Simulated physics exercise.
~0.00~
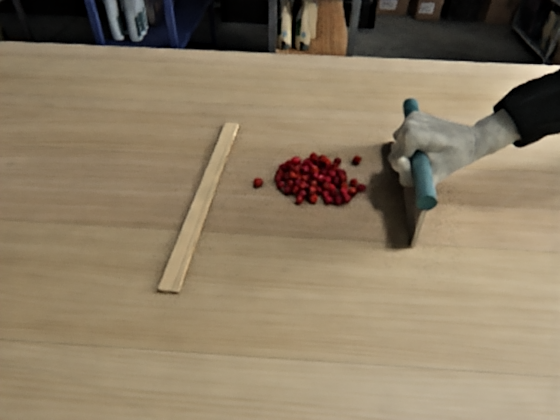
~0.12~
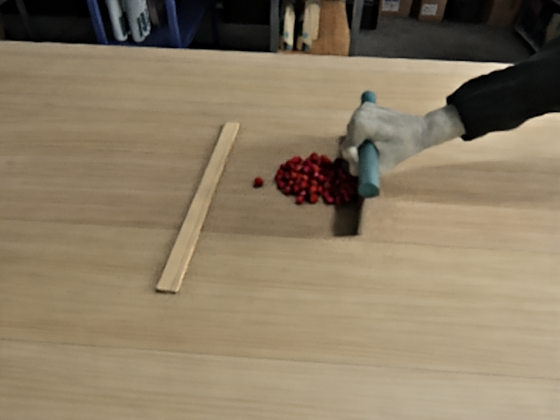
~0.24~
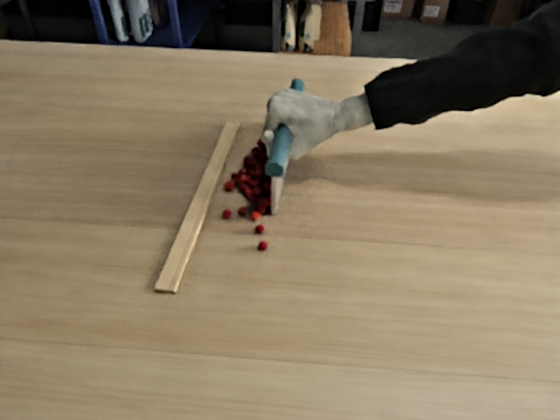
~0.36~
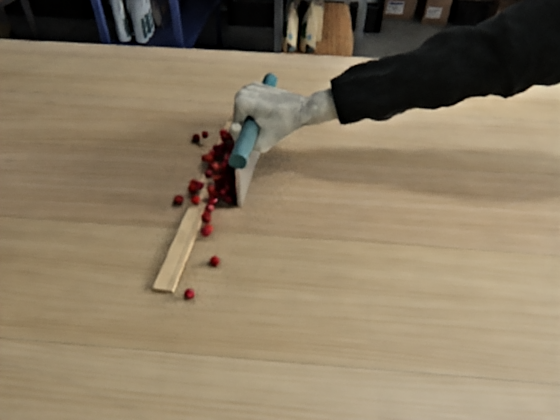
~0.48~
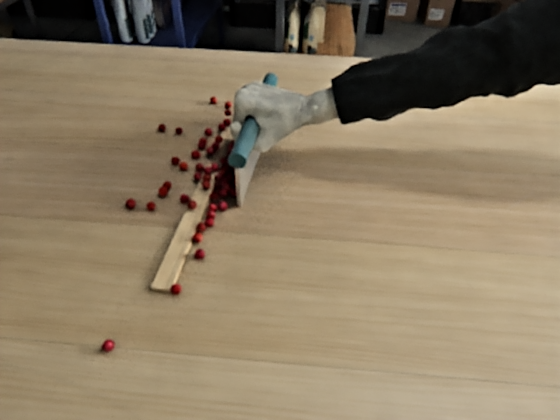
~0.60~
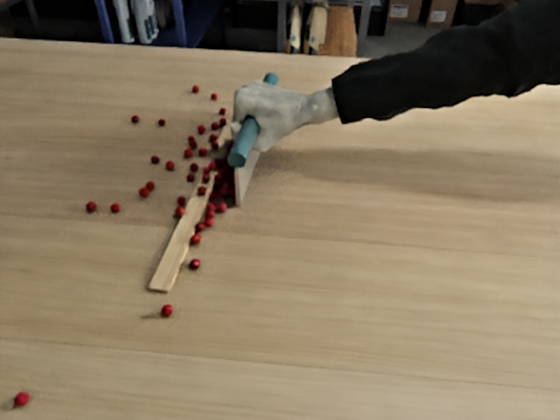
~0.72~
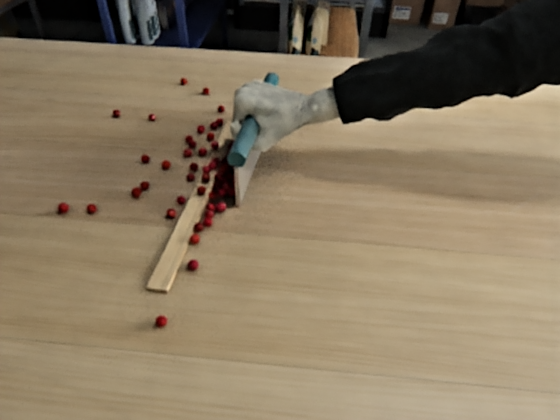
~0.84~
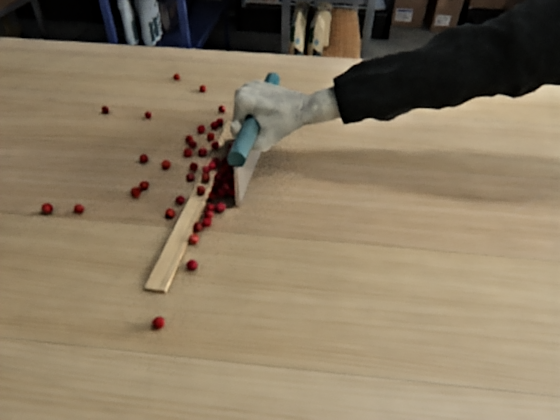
On a wooden table, a gloved hand scrapes red berries left, scattering many past a strip.
